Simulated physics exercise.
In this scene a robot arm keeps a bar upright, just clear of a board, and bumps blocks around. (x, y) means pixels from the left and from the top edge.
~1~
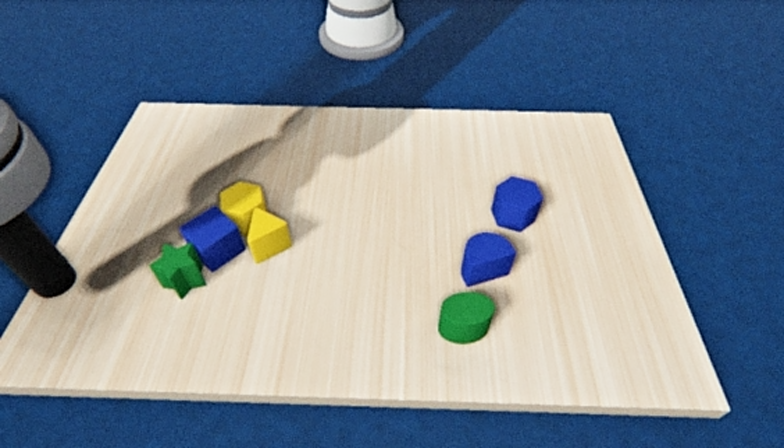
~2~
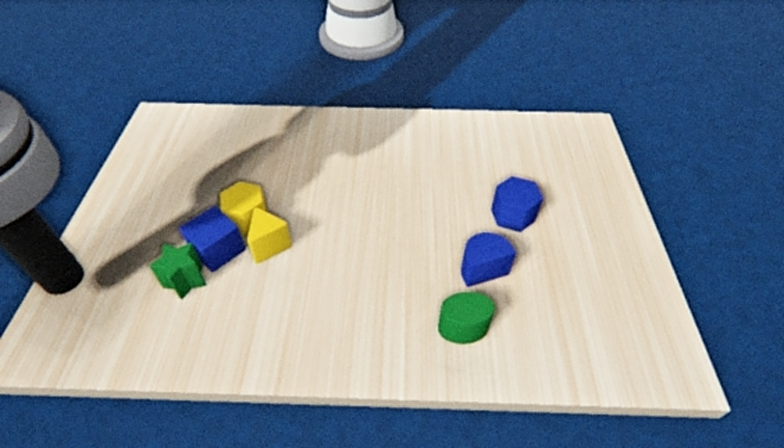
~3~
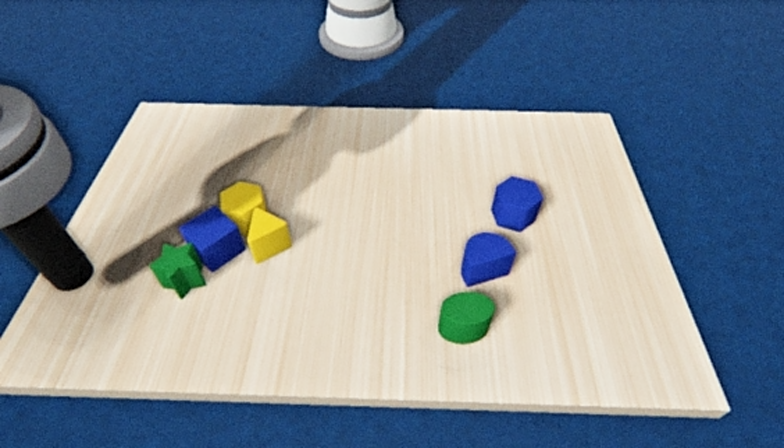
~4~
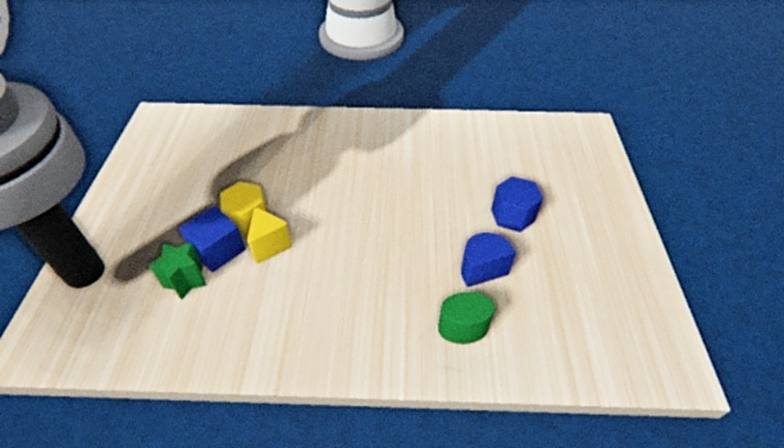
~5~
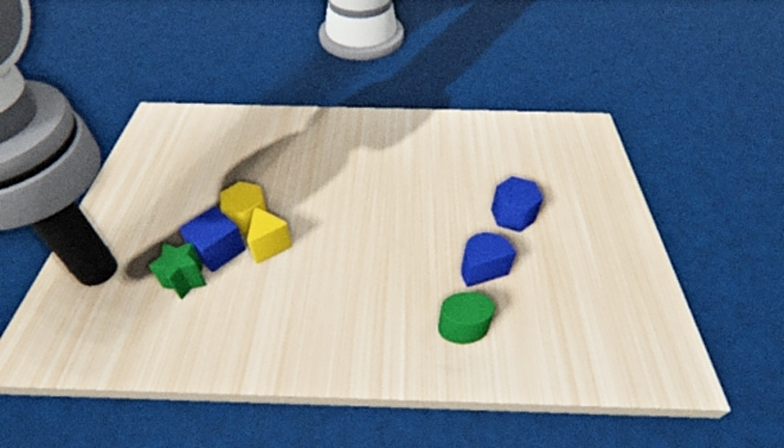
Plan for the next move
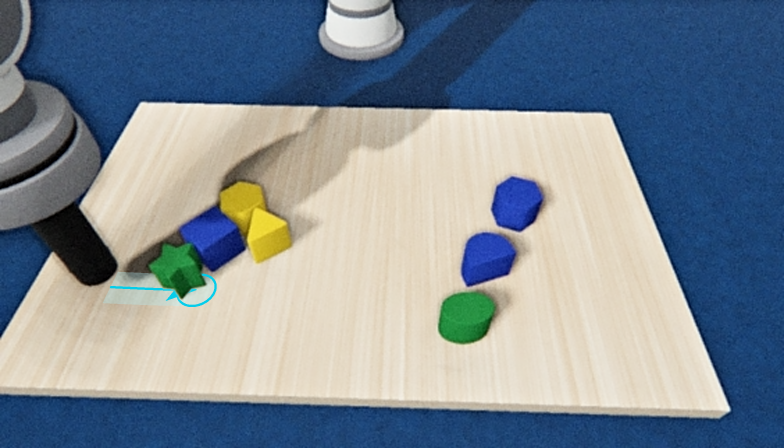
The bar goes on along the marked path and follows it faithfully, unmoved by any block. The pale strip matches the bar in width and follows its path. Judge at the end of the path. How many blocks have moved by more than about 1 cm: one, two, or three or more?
The number is two.
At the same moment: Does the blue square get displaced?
It seems so.
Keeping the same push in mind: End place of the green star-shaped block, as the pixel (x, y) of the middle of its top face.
It sits at (221, 261).
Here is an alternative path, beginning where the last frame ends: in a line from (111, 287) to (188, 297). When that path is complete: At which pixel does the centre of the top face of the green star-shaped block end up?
For the centre of its top, I'd go with (219, 258).
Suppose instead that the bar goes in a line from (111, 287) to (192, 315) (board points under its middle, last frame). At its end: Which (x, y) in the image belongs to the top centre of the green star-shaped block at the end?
It is at (207, 261).
Path on the board, in a line from (111, 287) to (197, 290).
On the path given first. Halfway along, bar (143, 274); green star-shaped block (183, 258); blue square (212, 225).
At the end, bar (188, 275); green star-shaped block (221, 261), turned 25° anticlockwise; blue square (224, 225), turned 40° anticlockwise; yellow hexagon (242, 193); yellow triangular block in place.
